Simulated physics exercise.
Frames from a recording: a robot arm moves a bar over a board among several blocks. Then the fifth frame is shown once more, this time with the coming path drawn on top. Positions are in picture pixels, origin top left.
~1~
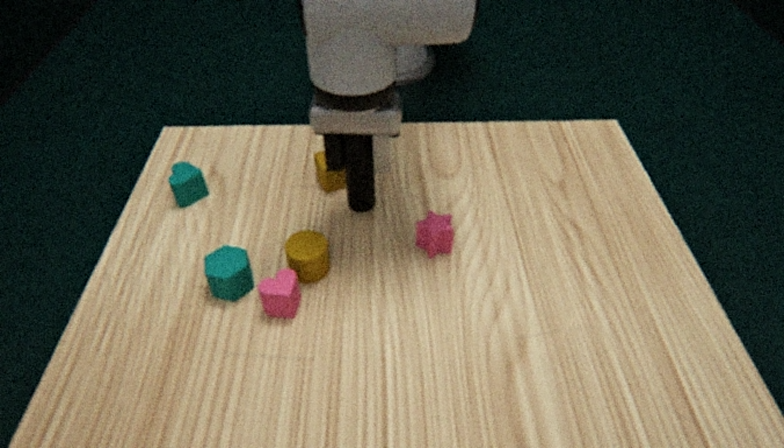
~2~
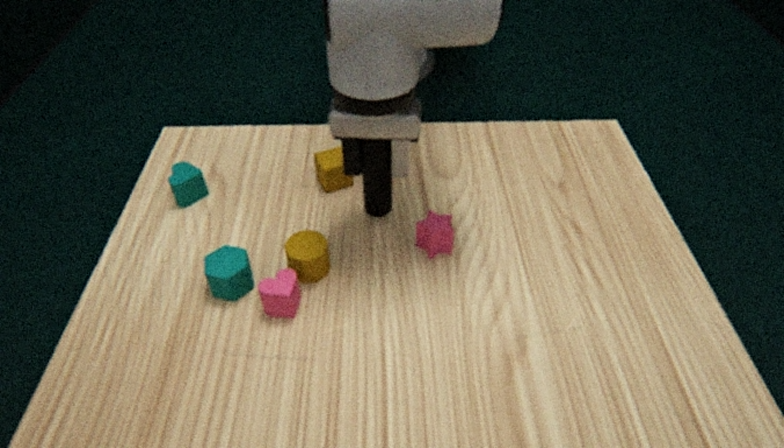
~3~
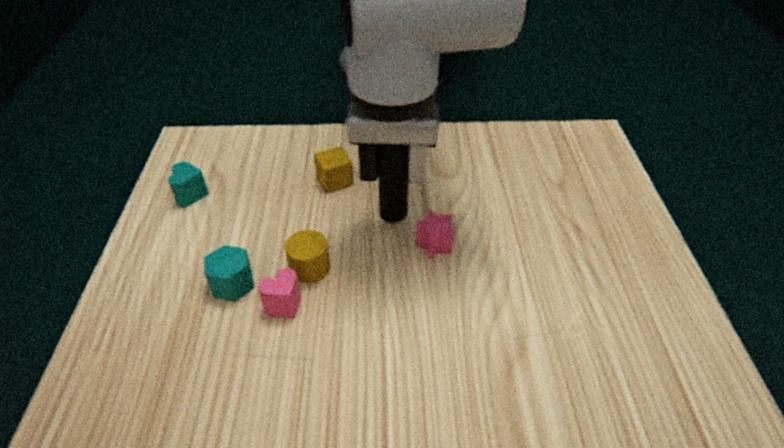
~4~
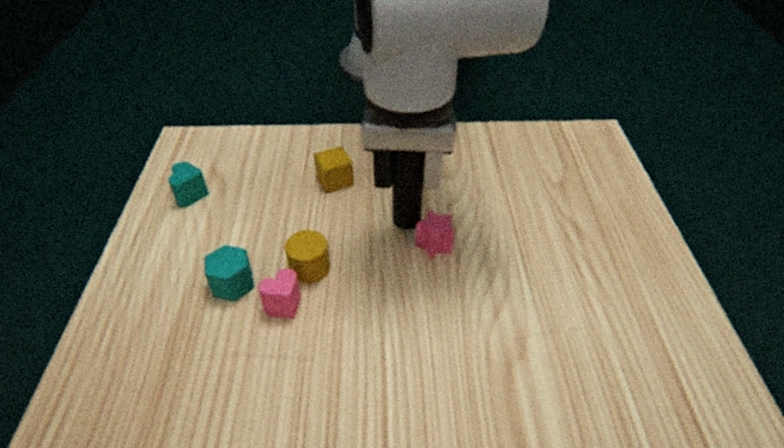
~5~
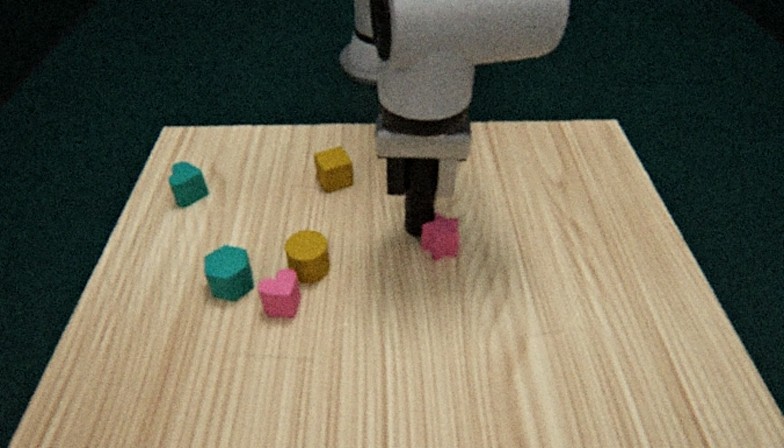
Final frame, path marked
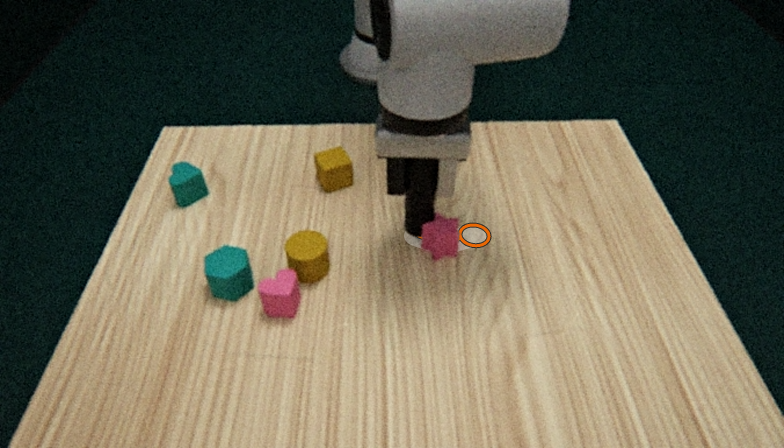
A robot arm moved its black bar to the right and slightly toward the viewer across a wooden board, past a yellow block, then nudged the pink star a little to the right.
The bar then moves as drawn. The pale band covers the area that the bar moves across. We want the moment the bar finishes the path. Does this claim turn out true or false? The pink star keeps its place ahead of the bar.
That is false.
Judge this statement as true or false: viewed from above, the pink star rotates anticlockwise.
This is false.
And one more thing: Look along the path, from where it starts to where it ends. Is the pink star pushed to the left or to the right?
That block drifts right.
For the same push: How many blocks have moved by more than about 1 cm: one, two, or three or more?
Looking at the path, I think only one of the blocks ends up more than 1 cm away.
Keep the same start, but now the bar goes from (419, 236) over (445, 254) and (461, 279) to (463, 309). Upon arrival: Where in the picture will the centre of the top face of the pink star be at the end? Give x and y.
It will likely be found at (497, 268).
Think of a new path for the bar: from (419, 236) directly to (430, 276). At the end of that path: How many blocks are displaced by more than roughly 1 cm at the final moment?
The answer will be one.
Drawn move, from (419, 236) over (437, 242) and (456, 240) to (474, 235).
What follows on the original path. Halfway along, bar (448, 233); pink star (471, 234).
At the end, bar (476, 226); pink star (479, 234), turned 45° clockwise.
